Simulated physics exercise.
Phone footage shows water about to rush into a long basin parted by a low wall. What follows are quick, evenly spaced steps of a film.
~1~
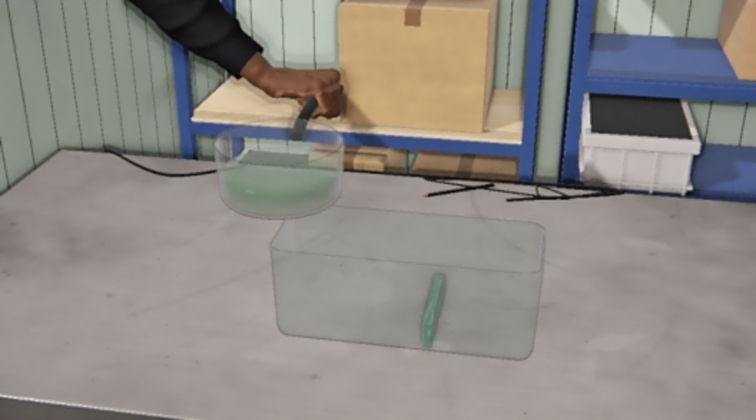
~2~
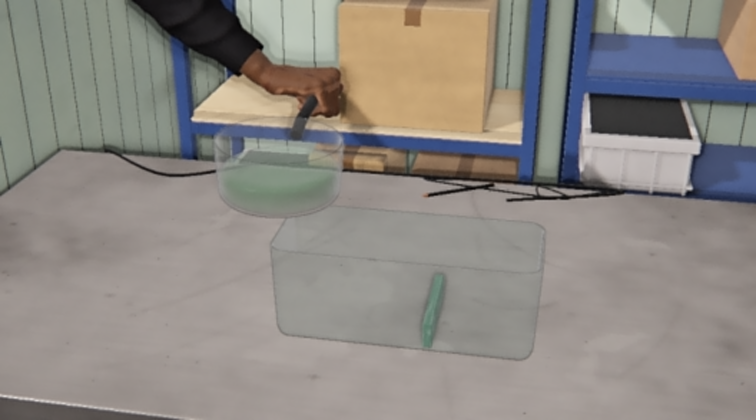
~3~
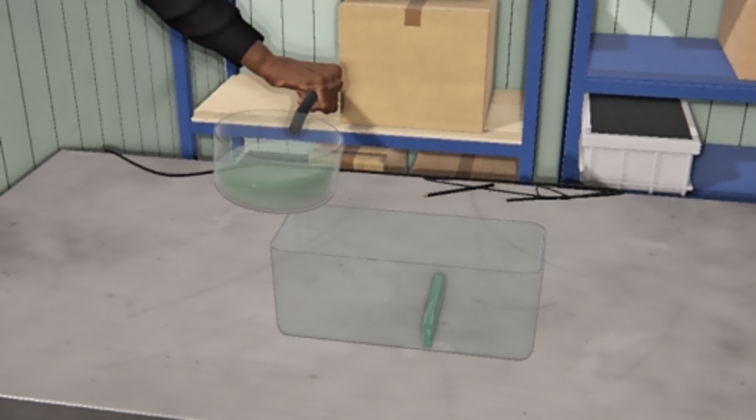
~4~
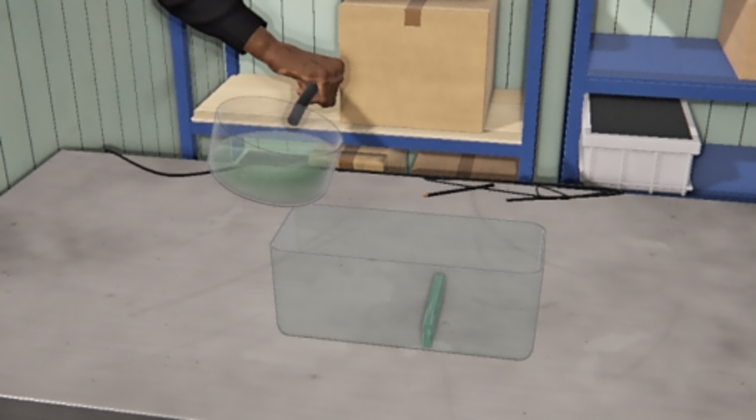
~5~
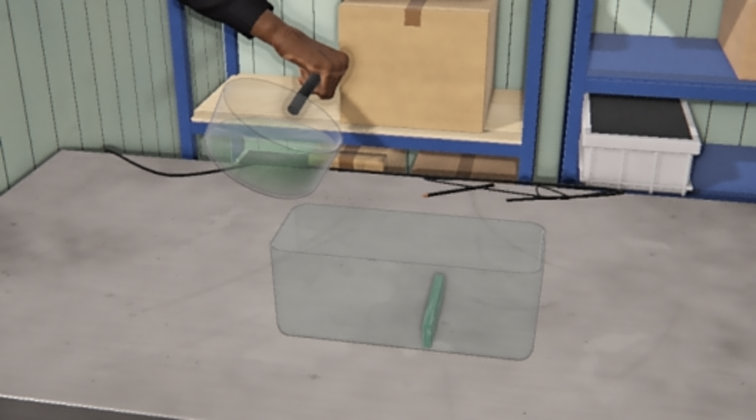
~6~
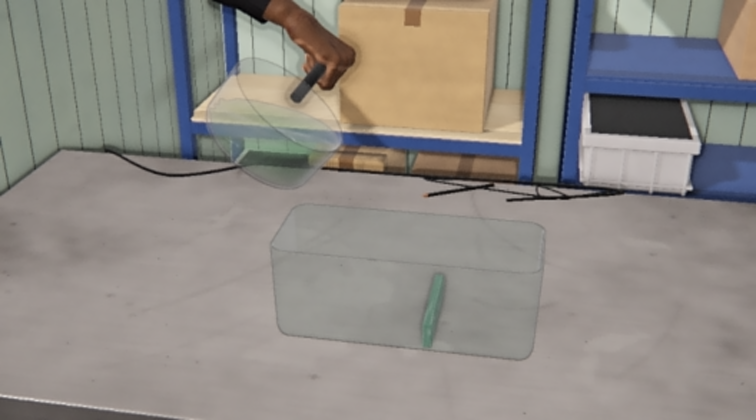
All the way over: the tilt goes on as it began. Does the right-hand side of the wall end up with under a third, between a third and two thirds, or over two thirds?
It ends up with between a third and two thirds.
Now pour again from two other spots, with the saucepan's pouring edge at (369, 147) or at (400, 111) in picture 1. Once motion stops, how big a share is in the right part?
55 %, 55 %.
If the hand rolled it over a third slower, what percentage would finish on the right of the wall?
About 35 per cent.
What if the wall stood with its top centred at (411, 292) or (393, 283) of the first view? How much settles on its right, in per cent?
The first placement leaves close to 60 per cent, the second close to 75 per cent.
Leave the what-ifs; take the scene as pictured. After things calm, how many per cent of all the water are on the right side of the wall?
Near 45 in a hundred.
A moment on, the saucepan is tipped right over and 36 per cent is still to pour, 3 is left of the wall and 0 right of it.
Next, the saucepan is tipped right over and 4 per cent is still to pour, 26 is left of the wall and 57 right of it.
Then the saucepan is tipped right over and 0 per cent is still to pour, 37 is left of the wall and 38 right of it.
Later the saucepan is tipped right over and 1 per cent is still to pour, 49 is left of the wall and 43 right of it.
Finally, 51 per cent lies left of the wall, 42 right of it and 7 outside.
